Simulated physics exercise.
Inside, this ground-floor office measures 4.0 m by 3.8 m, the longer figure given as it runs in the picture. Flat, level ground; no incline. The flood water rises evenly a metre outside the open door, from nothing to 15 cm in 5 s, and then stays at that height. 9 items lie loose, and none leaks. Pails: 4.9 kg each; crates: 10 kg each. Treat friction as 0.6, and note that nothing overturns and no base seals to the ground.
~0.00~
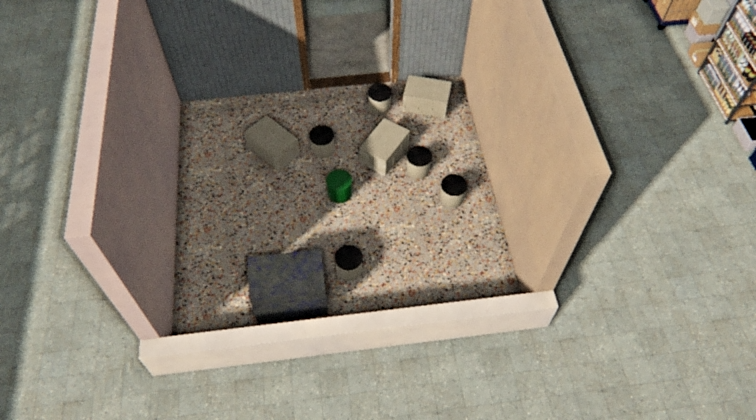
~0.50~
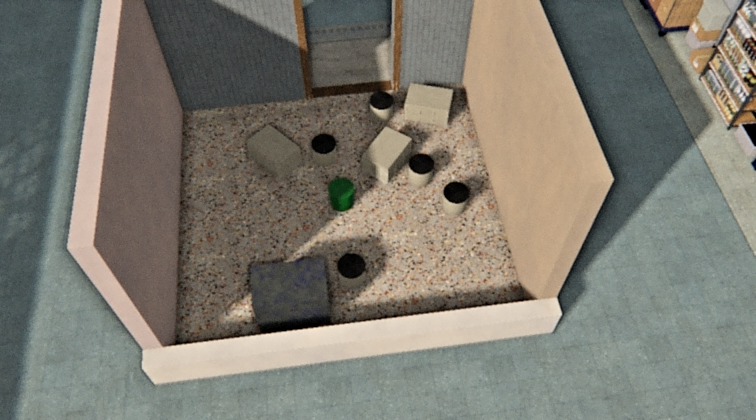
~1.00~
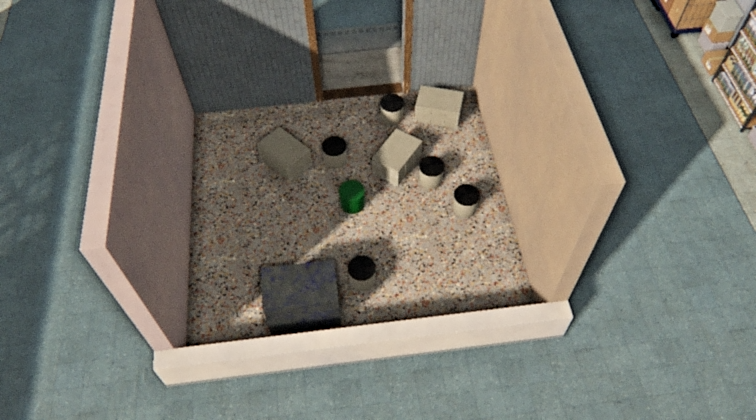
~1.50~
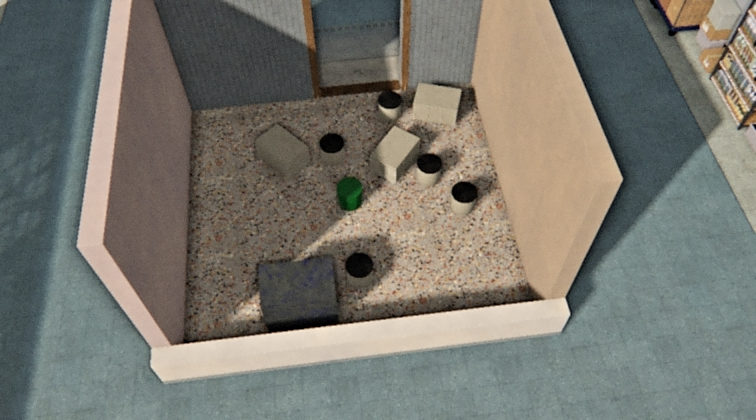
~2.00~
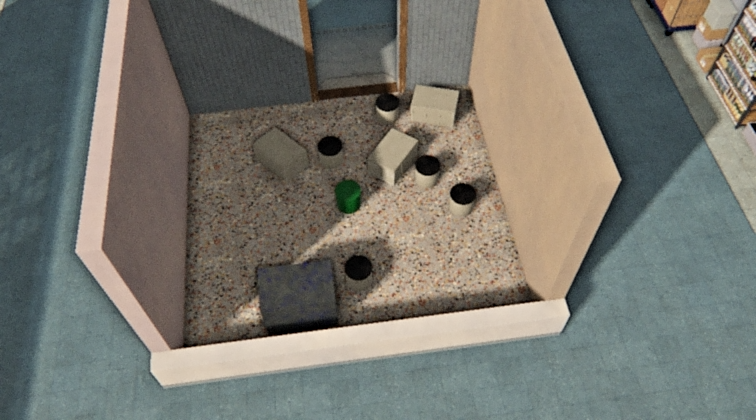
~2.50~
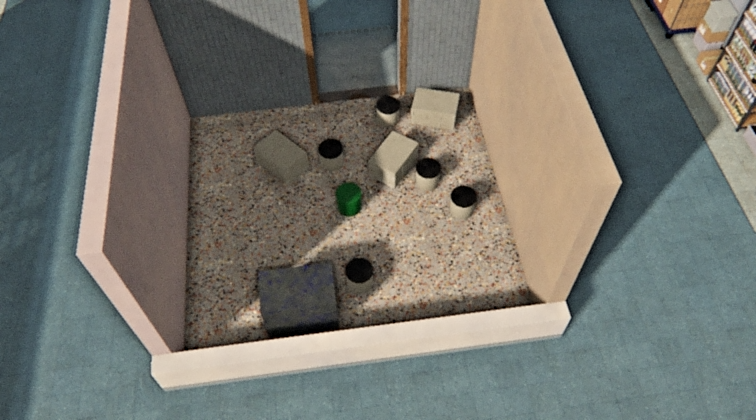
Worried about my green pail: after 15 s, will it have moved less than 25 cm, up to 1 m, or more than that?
It is swept a long way.
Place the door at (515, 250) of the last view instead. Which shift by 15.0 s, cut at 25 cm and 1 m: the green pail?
Then the green pail ends far away.
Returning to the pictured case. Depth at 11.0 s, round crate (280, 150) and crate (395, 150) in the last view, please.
First about 4 cm, second about 8 cm.
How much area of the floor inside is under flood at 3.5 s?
1.0 m2.
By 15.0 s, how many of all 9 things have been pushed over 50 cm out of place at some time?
8 in all.
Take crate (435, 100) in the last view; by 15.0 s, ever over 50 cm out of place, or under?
It is below that.
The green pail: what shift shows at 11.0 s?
Around 120 centimetres.
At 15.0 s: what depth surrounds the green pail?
Near 11 cm deep.
After 3.5 s the green pail is near (348, 193), 0.0 m from its start, aground; 0 afloat.
After 6.8 s the green pail is near (347, 220), 0.4 m from its start, aground; 0 afloat.
After 11.0 s the green pail is near (349, 277), 1.2 m from its start, afloat; 6 afloat.
After 15.0 s the green pail is near (362, 296), 1.5 m from its start, afloat; 9 afloat.
